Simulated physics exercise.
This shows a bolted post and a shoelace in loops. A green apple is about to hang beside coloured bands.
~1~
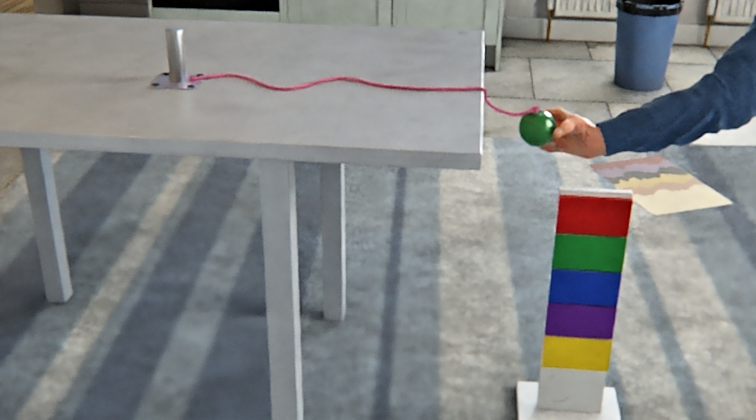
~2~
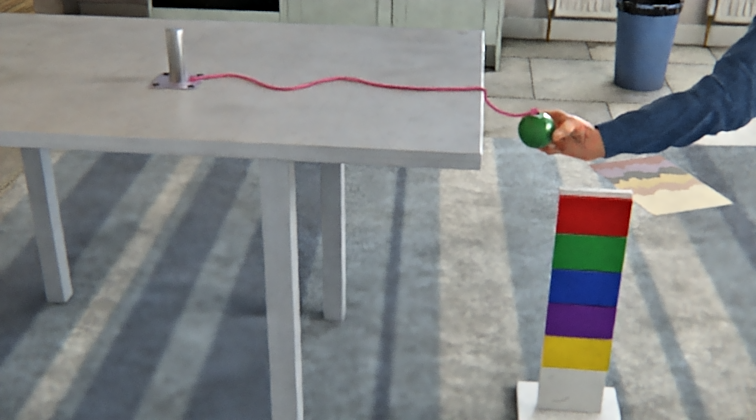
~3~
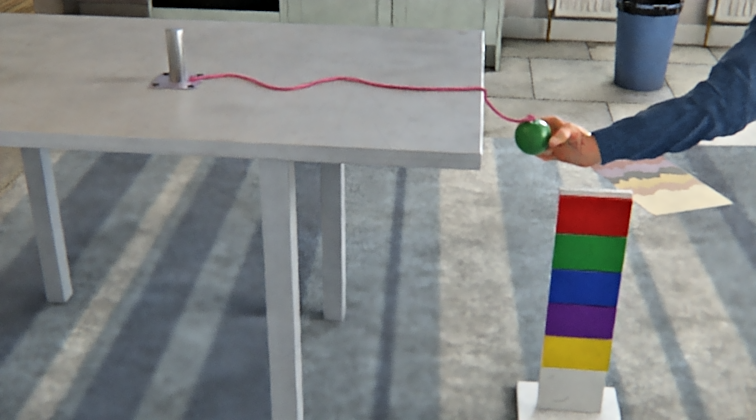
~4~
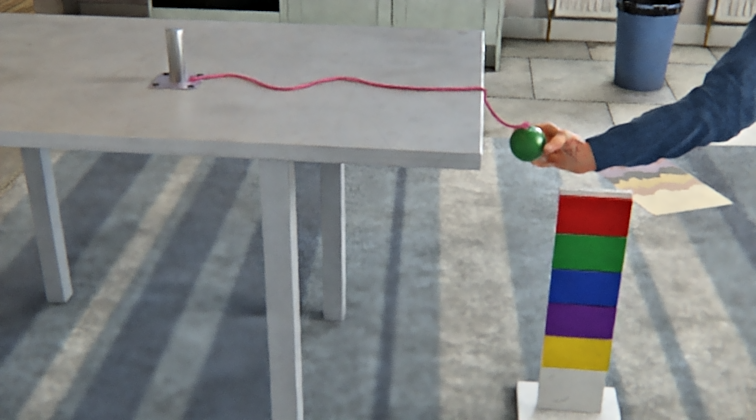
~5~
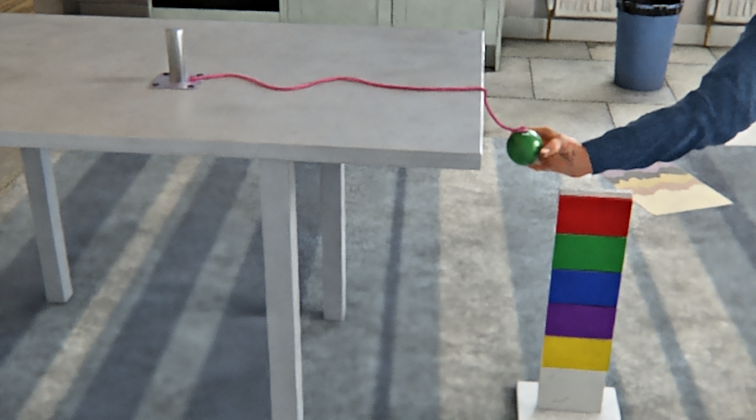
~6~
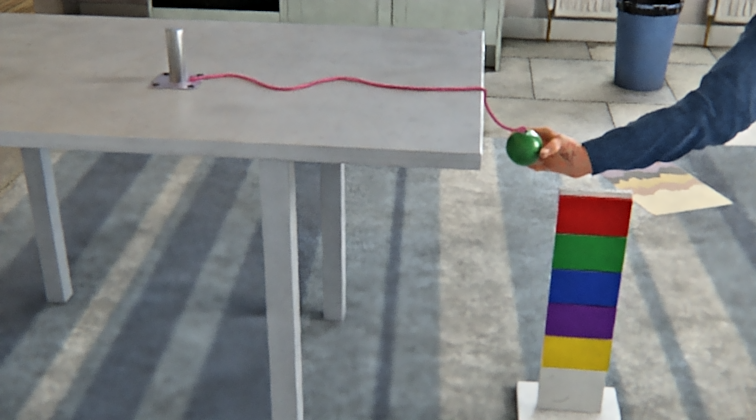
A hand in a dark blue sleeve holds a shiny green apple just beyond the right edge of a pale grey table, seen from slightly above in a sunlit room. A pink shoelace runs from a metal post across the tabletop to the apple, above a stand banded red, green, blue, purple and yellow. The hand eases the apple slightly down and left, while the camera stays still.
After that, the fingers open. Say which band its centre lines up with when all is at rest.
It lines up with red.
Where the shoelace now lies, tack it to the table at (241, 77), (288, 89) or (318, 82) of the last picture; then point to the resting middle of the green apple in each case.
Readings in order - (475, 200), (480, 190), (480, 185).
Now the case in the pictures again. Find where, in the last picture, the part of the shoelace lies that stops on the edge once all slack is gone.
Look close to (443, 89) - that's the one.
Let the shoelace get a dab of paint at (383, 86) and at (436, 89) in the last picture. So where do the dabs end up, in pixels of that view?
They finish at (422, 87) and (476, 89) respectively.
Early on, apple near (483, 196); level with red.
Midway, apple near (482, 208); level with red.
Finally, apple near (475, 208); level with red. Its middle rests at the red band.
